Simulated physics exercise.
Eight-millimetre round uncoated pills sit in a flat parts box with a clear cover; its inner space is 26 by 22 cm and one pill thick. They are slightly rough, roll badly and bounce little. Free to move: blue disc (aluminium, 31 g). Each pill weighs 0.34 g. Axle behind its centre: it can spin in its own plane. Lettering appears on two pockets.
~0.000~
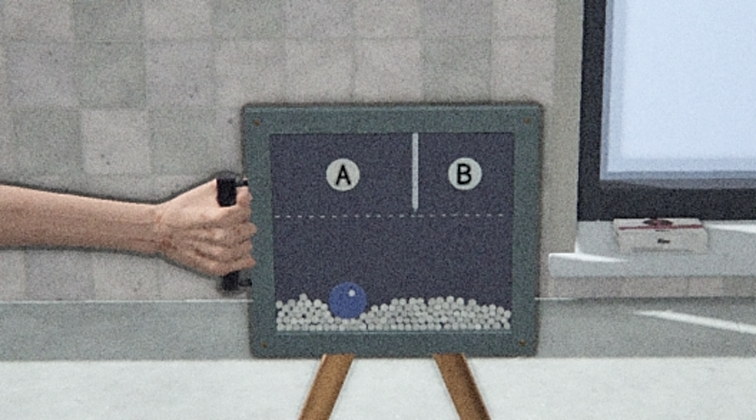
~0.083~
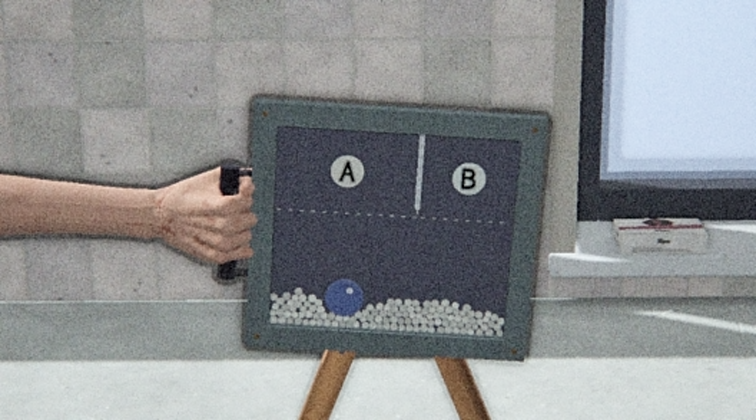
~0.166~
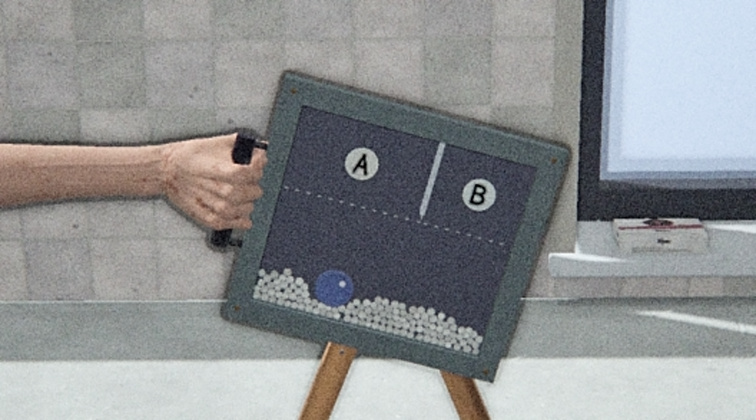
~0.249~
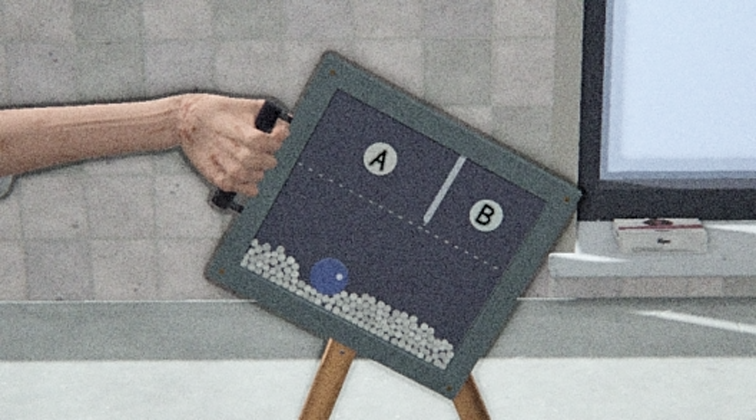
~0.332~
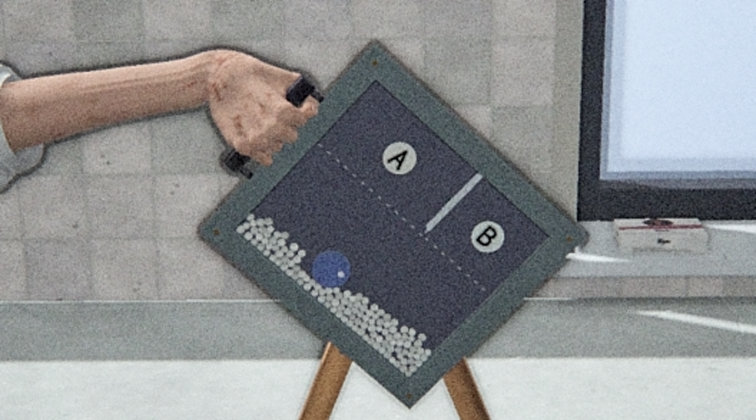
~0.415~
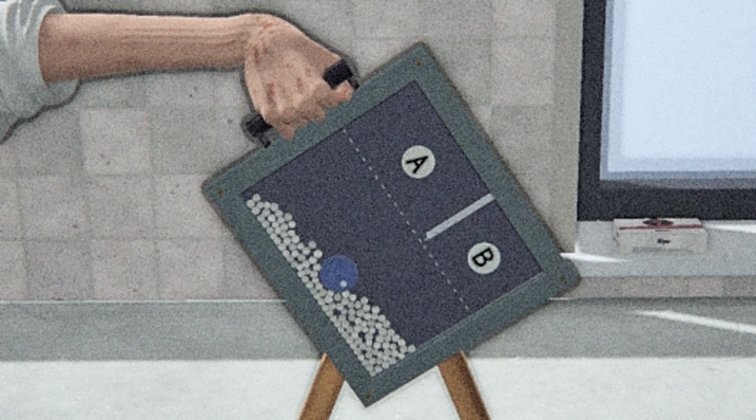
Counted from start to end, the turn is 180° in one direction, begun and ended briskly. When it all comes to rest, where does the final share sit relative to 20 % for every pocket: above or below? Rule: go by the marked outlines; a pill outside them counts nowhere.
Pocket A: Below it. Pocket B: Above it.
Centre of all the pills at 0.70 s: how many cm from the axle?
Left: About 8 cm; below: About 6 cm.
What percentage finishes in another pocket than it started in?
Estimate: Roughly 90 %.
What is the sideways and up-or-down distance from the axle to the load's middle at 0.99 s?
Left: About 8 cm; below: About 6 cm.
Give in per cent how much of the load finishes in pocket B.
About 85 per cent.
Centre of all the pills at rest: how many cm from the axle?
It lies close to 8 centimetres left and 6 centimetres below.
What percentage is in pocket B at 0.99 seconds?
50 per cent.
After 0.70 s, it stands 104° clockwise; the pills' middle is 8 cm left of and 6 cm below the centre; B 10 %.
After 0.99 s, it stands 152° clockwise; the pills' middle is 8 cm left of and 6 cm below the centre; A 5 %, B 50 %.
After 1.23 s, it stands 180° clockwise; the pills' middle is 8 cm left of and 5 cm below the centre; A 5 %, B 80 %.
All still by 1.8 s, it stands 180° clockwise; A 5 %, B 85 %, elsewhere 10 %.
